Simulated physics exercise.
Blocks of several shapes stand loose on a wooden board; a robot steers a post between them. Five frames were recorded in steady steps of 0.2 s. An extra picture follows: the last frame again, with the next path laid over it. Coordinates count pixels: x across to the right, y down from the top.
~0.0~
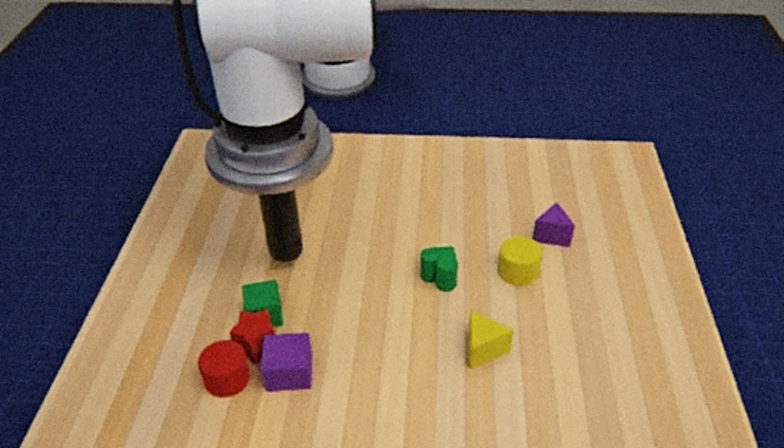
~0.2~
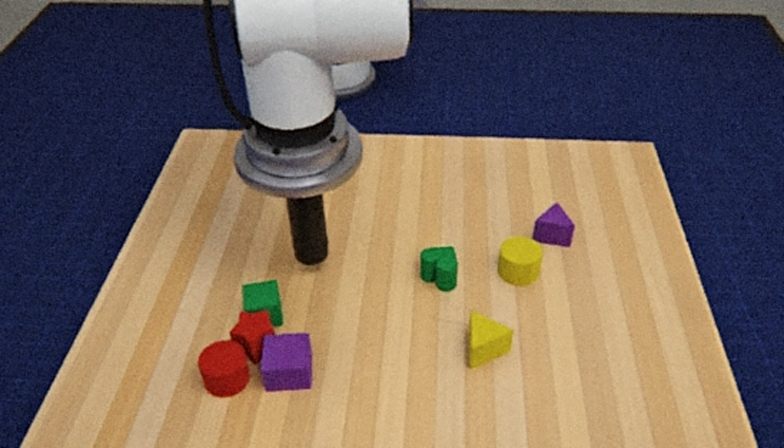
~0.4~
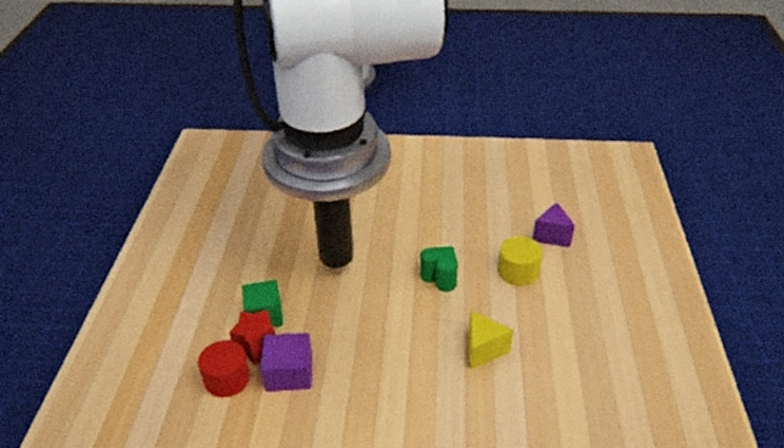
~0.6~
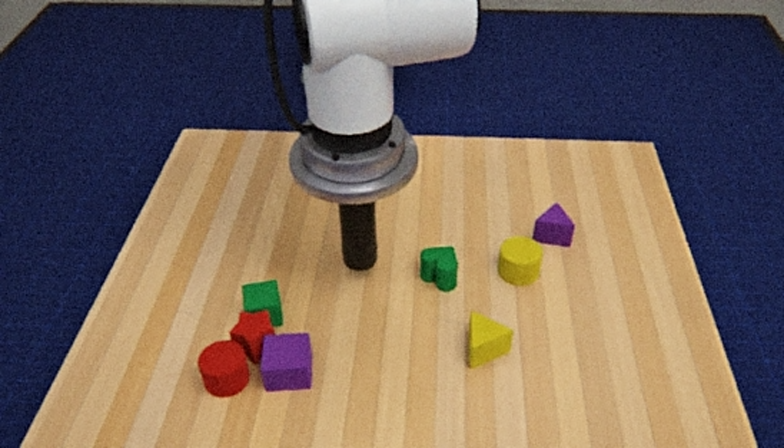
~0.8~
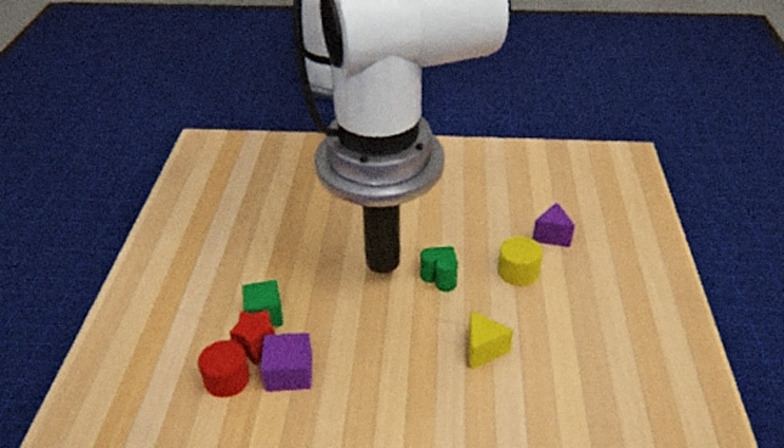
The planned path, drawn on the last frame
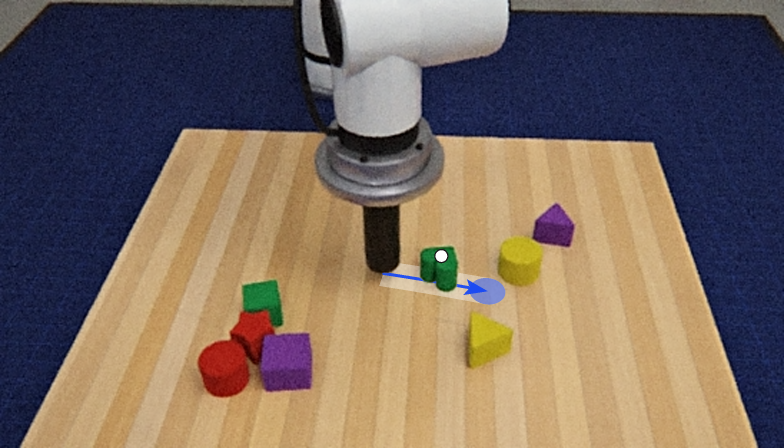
A robot arm moves its black post steadily right across the board toward a green heart block.
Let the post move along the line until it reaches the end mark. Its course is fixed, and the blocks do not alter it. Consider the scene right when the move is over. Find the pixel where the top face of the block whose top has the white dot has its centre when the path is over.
At (527, 261).
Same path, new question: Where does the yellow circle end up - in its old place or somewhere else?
At the end, its place is different.
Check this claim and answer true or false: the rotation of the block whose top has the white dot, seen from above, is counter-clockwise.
The statement is true.
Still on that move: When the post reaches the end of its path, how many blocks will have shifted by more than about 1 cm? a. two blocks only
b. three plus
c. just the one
I'll go with a - two blocks only.
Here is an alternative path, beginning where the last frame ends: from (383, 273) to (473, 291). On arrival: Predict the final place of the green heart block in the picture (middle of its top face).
It should be at (513, 262) by then.
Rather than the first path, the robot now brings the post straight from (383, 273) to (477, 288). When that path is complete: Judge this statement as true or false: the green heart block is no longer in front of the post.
My answer: False.
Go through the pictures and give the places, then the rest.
The first frame shows lower end of the post at (286, 251), tops of blocks, green heart block at (441, 256), yellow triangular piece at (486, 329), yellow circle at (521, 249).
The second frame shows post at (312, 254), blocks as before.
The third frame shows post at (337, 257), blocks as before.
The fourth frame shows post at (360, 260), blocks as before.
The fifth frame shows post at (383, 262), green heart block at (441, 256), yellow triangular piece at (486, 329), yellow circle at (521, 249).
The drawn path runs from (383, 273) directly to (487, 291); the dot is on the green heart block.
The first path, step by step. One third of the way, post at (418, 267); green heart block at (457, 258).
Two thirds of the way, post at (455, 274); green heart block at (494, 261); yellow circle at (525, 249).
At the end, post at (489, 280); green heart block at (527, 261), turned 35° anticlockwise; yellow triangular piece not moved; yellow circle at (549, 243).
